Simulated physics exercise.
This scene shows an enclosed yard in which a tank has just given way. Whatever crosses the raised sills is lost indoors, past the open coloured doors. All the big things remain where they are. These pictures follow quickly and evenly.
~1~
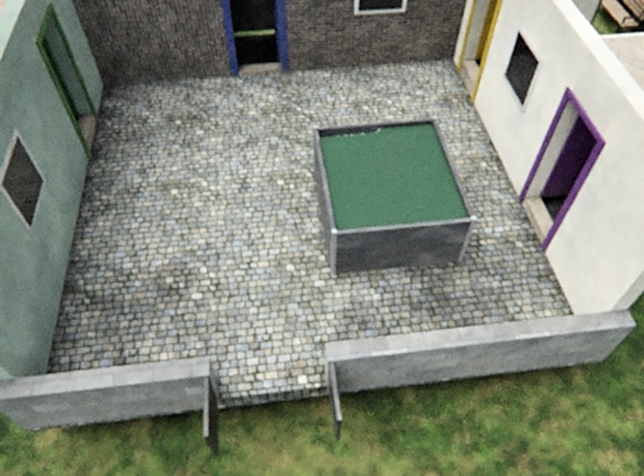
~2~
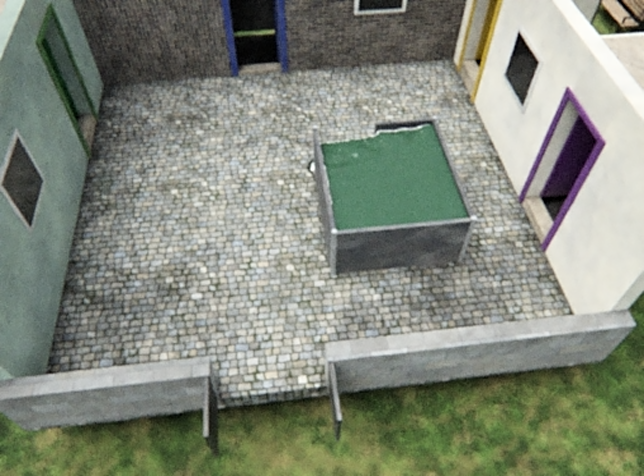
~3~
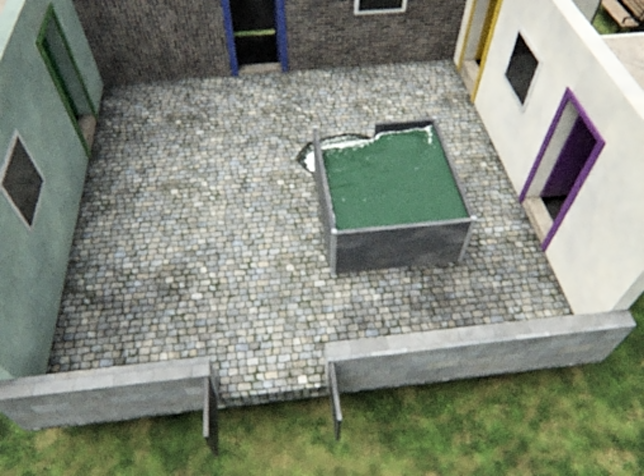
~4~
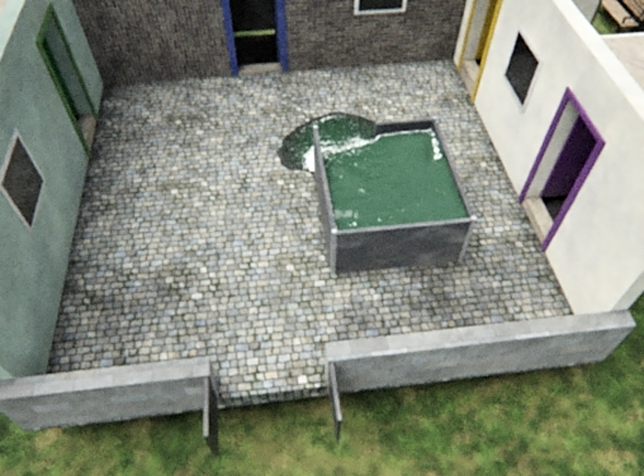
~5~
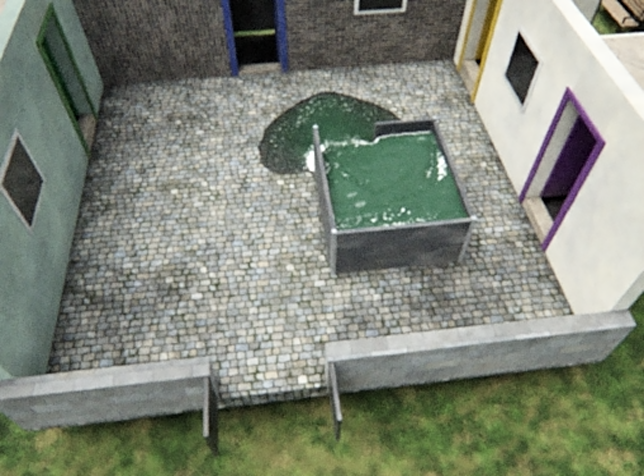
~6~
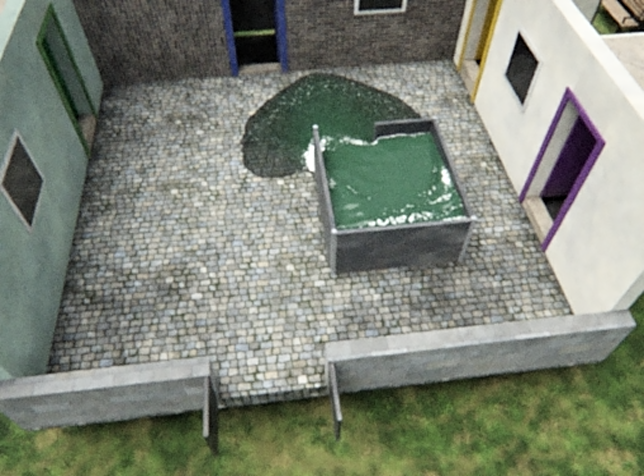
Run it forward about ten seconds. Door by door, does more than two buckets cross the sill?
At the end, blue door: Over the cap, green door: Within the cap, yellow door: Within the cap, purple door: Within the cap.
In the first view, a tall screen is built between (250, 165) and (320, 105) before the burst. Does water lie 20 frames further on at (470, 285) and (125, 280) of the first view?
As listed: Not flooded, awash.
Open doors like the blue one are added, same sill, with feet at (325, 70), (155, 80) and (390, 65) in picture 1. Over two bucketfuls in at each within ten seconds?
Same order as asked - exceeds the limit, exceeds the limit and exceeds the limit.
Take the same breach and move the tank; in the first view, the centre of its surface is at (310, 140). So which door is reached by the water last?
The door marked purple.
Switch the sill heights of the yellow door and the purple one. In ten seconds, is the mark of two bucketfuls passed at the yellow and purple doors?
The yellow door overflows the limit and the purple door stays within it.
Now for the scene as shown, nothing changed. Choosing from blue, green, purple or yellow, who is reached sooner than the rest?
First in line is the blue-painted one.
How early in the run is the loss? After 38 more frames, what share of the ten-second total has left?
Near 70 in a hundred.
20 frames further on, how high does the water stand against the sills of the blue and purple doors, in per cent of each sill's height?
Near 280 per cent and 0 per cent, respectively.
A moment on, water covers 25 % of the floor; the blue door over two buckets in, the green door not reached, the yellow door not reached, the purple door not reached.
Next, water covers 35 % of the floor; the blue door far over two buckets in, the green door not reached, the yellow door wet at the sill, nothing in, the purple door not reached.
Then, water covers 45 % of the floor; the blue door far over two buckets in, the green door wet at the sill, nothing in, the yellow door wet at the sill, nothing in, the purple door not reached.
Later, water covers 80 % of the floor; the blue door far over two buckets in, the green door wet at the sill, nothing in, the yellow door wet at the sill, nothing in, the purple door wet at the sill, nothing in.
In the end, water covers 100 % of the floor; the blue door far over two buckets in, the green door wet at the sill, nothing in, the yellow door wet at the sill, nothing in, the purple door wet at the sill, nothing in.
